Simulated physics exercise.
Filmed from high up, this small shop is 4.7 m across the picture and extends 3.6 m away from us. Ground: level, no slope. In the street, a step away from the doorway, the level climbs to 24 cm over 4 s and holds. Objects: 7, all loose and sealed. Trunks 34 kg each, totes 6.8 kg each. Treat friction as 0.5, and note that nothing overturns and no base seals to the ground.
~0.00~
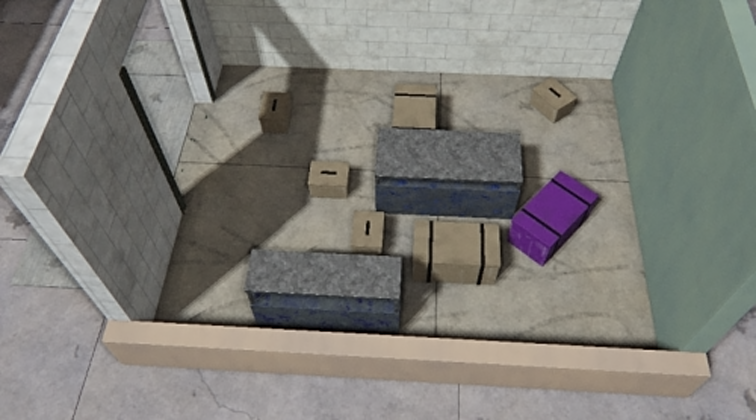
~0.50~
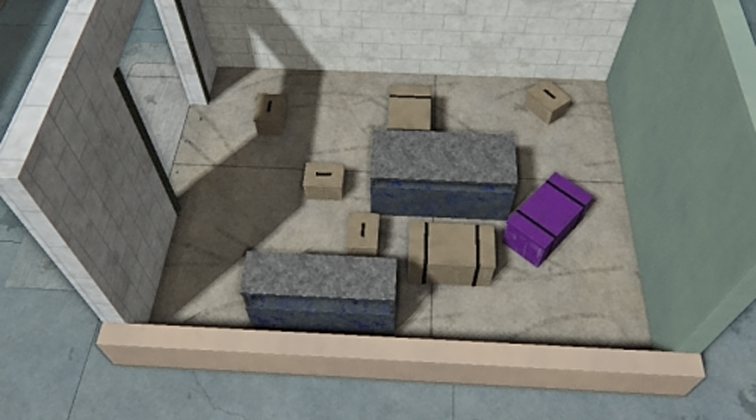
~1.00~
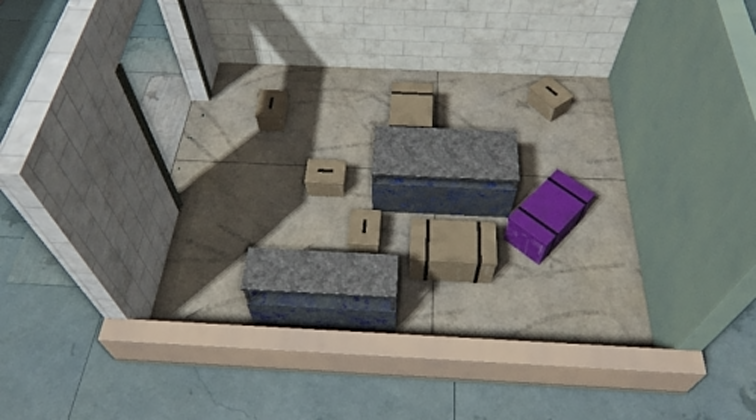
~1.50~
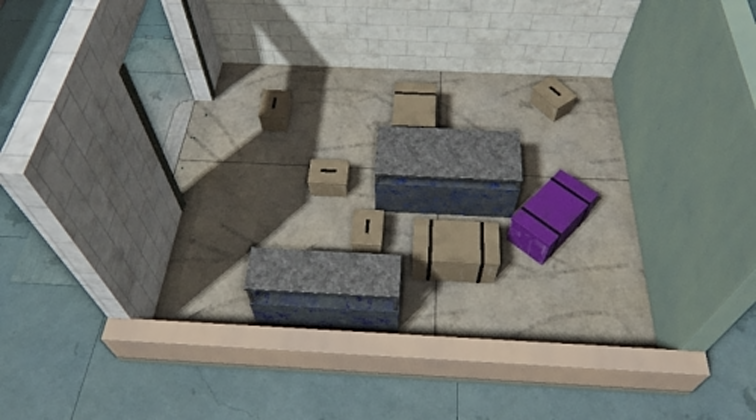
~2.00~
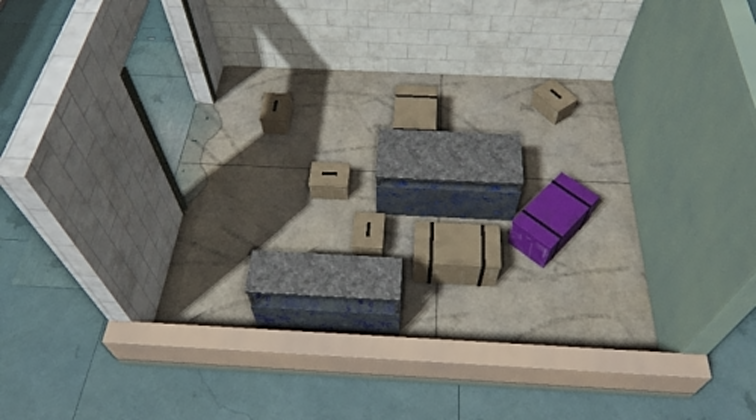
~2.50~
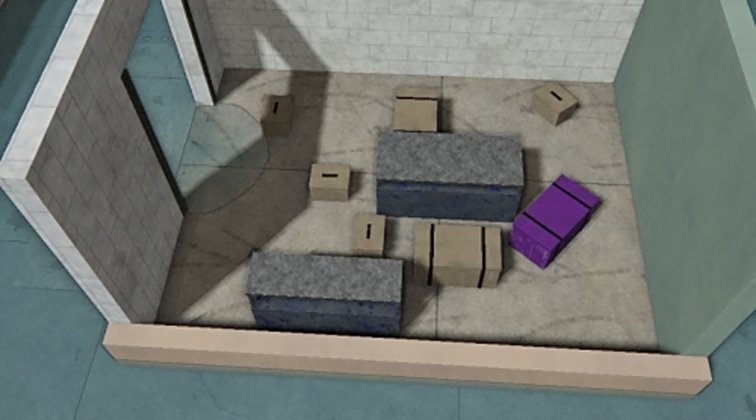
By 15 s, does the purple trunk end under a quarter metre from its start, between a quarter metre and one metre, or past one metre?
Past one metre.
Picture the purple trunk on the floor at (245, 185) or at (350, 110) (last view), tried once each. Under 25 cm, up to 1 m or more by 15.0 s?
Run 1 - well off; run 2 - well off.
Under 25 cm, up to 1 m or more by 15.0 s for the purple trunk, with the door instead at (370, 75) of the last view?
Purple trunk: Long trip.
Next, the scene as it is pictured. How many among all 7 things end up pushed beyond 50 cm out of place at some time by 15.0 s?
That adds up to 7.
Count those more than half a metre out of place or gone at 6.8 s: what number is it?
3.
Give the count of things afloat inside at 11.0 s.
At that instant the tally stands at 7.
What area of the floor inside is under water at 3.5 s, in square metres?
Somewhere about 3.0 m2, give or take.
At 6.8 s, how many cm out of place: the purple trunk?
By then it has shifted roughly 0 cm.
After 3.5 s the purple trunk is near (557, 211), 0.0 m from its start, aground; 0 afloat.
After 6.8 s the purple trunk is near (557, 211), 0.0 m from its start, aground; 3 afloat.
After 11.0 s the purple trunk is near (585, 309), 1.1 m from its start, afloat; 7 afloat.
After 15.0 s the purple trunk is near (448, 311), 1.6 m from its start, afloat; 7 afloat.
